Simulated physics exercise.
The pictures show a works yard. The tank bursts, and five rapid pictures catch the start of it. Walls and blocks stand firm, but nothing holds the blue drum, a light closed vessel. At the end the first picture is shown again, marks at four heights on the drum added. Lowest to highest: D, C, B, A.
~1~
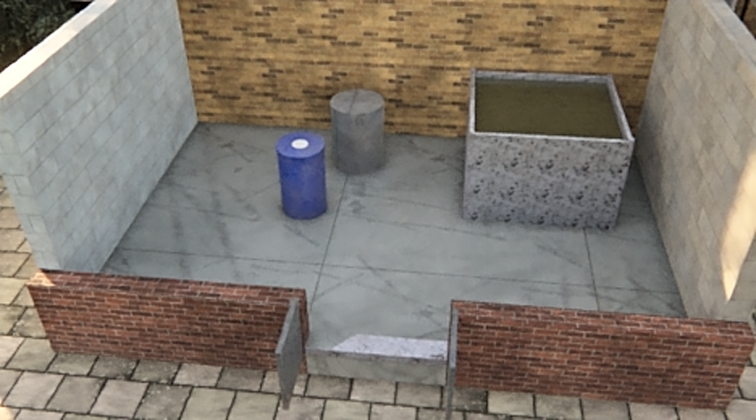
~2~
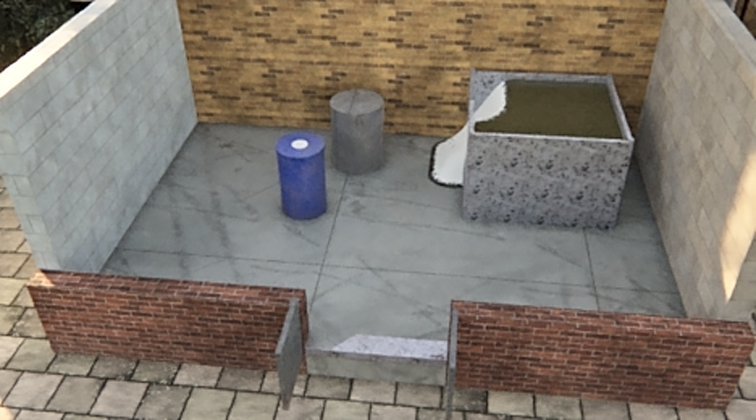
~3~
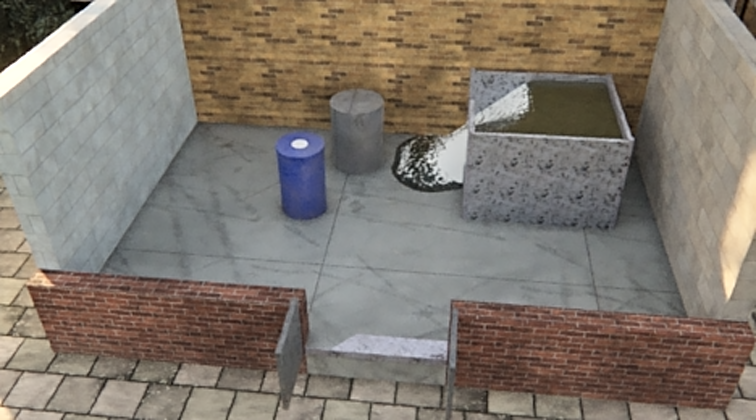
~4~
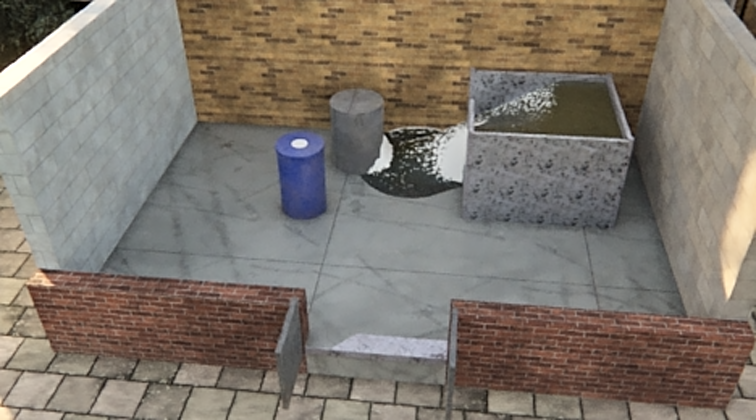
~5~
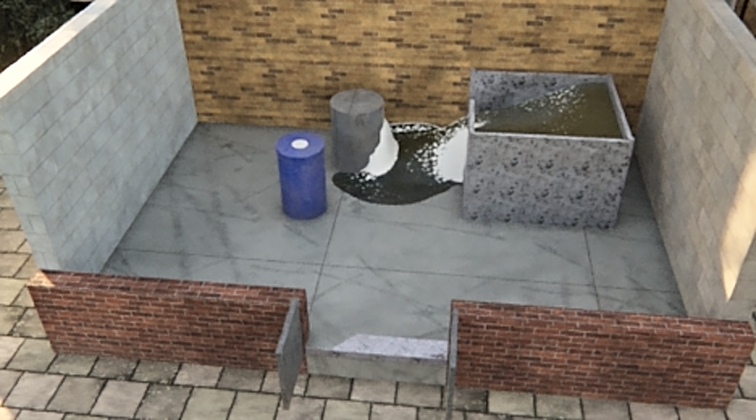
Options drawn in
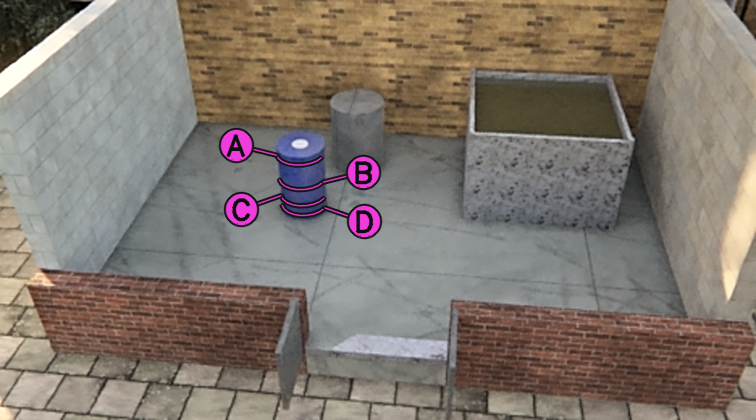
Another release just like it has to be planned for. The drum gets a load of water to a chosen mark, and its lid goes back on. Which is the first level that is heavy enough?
It is B.
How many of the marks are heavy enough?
Two.
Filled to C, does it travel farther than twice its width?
No.
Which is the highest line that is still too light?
That would be C.
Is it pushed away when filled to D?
Yes, it does.
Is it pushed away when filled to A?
No, not at all.
In magenta, A at (295, 165); B at (297, 189); C at (299, 205); D at (300, 215); from the bottom up D, C, B, A.
With A, it does not move.
With B, it does not move.
With C, it is pushed about half its own width away.
With D, it is pushed about 4 times its own width away.
